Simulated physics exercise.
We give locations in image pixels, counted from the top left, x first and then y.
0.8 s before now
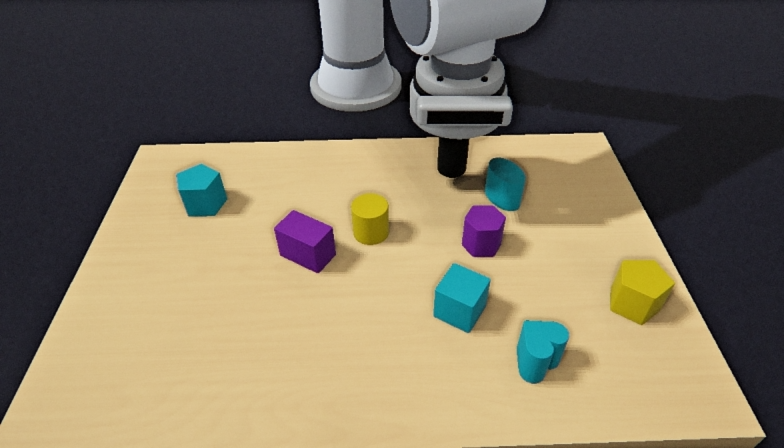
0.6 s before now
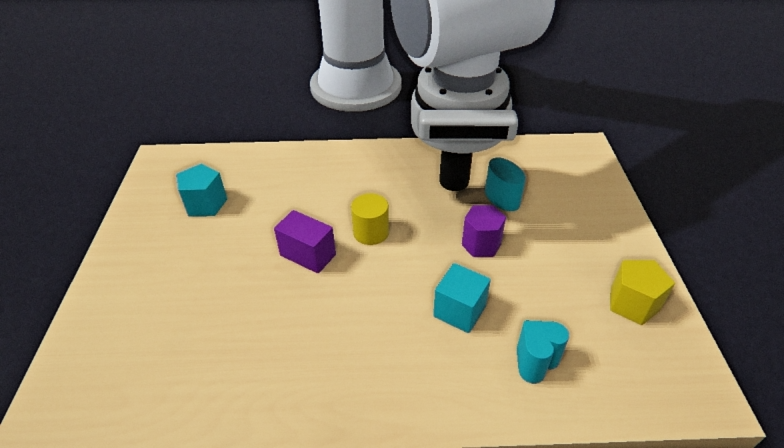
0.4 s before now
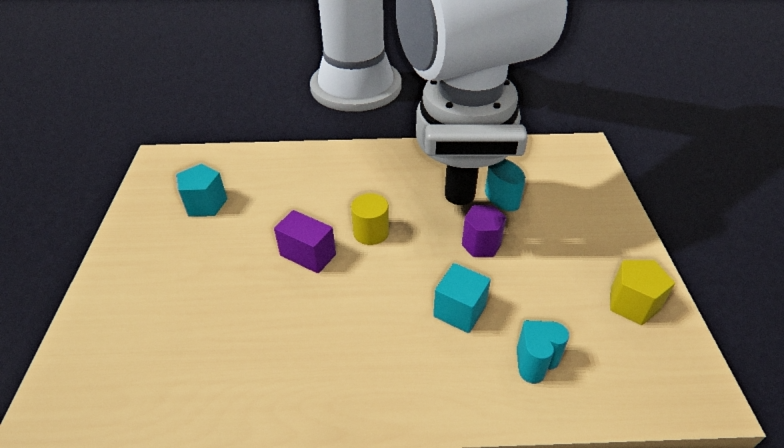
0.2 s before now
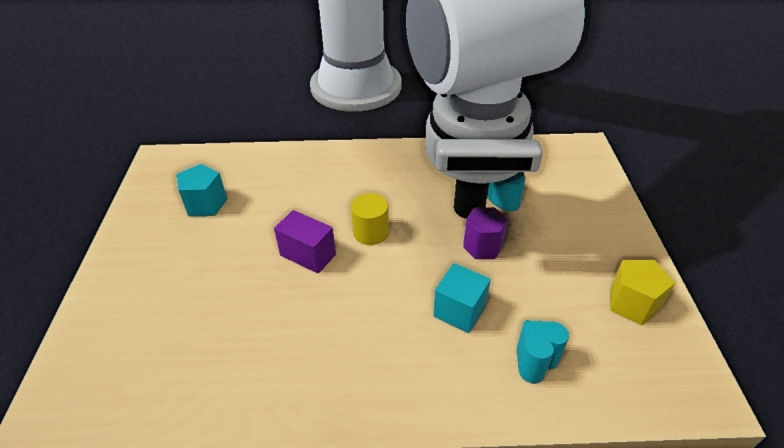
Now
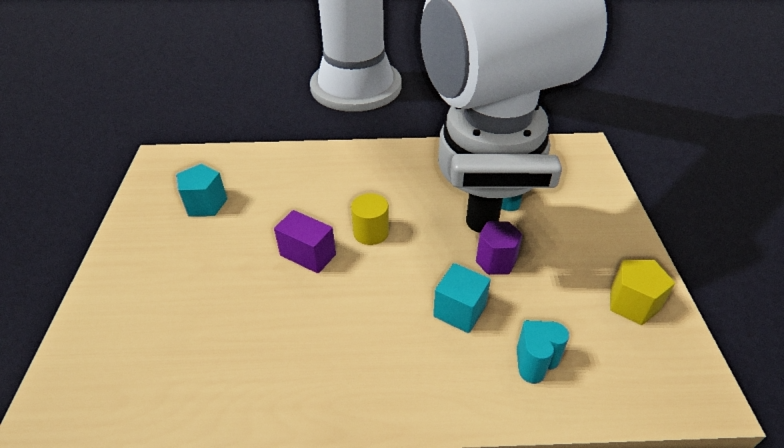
Robot arm lowering its black rod toward the viewer among coloured blocks on a wooden table, then nudging a purple hexagonal block forward and right.
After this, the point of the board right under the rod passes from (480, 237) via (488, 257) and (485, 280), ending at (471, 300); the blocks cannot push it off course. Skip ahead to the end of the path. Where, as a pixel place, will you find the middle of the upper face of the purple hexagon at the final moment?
Its top middle is near (526, 267).
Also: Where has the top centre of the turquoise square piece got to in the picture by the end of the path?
I predict (450, 297).
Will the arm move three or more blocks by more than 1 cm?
No - that is not the case.
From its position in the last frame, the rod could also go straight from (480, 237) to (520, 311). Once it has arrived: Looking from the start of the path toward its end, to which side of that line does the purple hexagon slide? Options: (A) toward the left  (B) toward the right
A.
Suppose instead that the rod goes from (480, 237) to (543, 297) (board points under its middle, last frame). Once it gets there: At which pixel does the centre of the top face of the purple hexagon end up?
At (554, 302).
On the path given first. Halfway along, rod at (491, 256); purple hexagon at (523, 262), turned 45° anticlockwise.
At the end, rod at (473, 288); turquoise square piece at (450, 297); purple hexagon at (526, 267), turned 65° anticlockwise; turquoise oval block not moved.
